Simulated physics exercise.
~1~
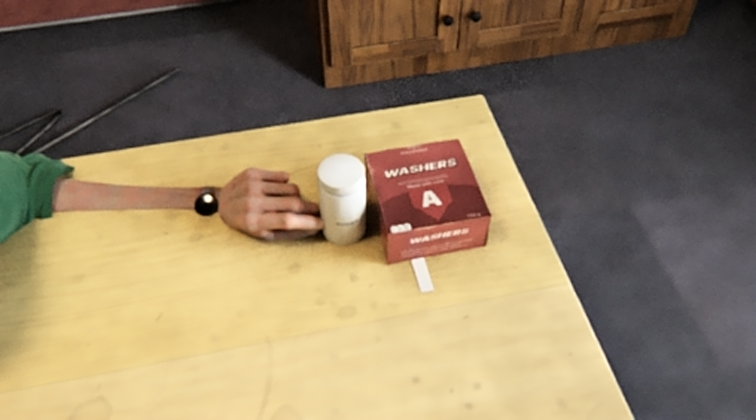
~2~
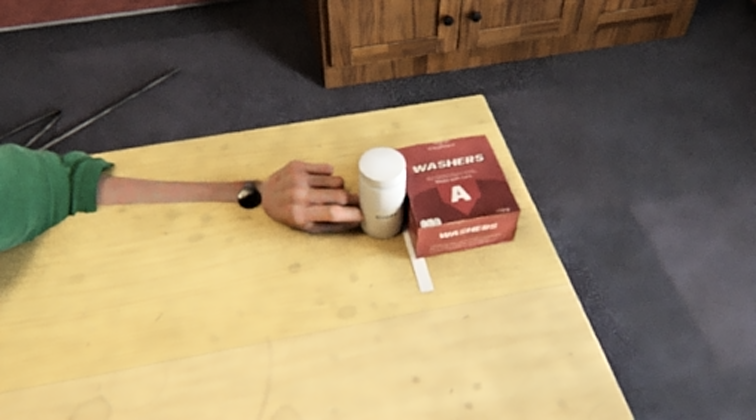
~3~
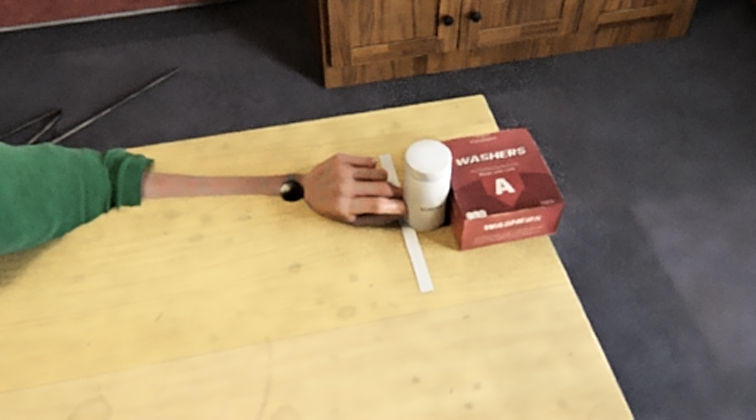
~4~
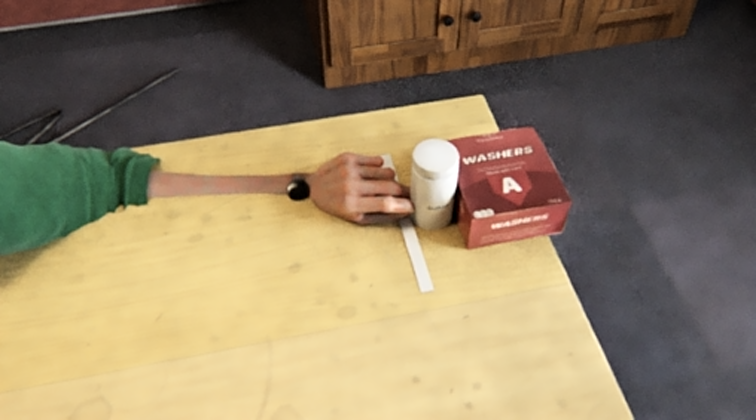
On a wooden table, a hand pushes a white jar and red box right, past the tape, and both stay on.
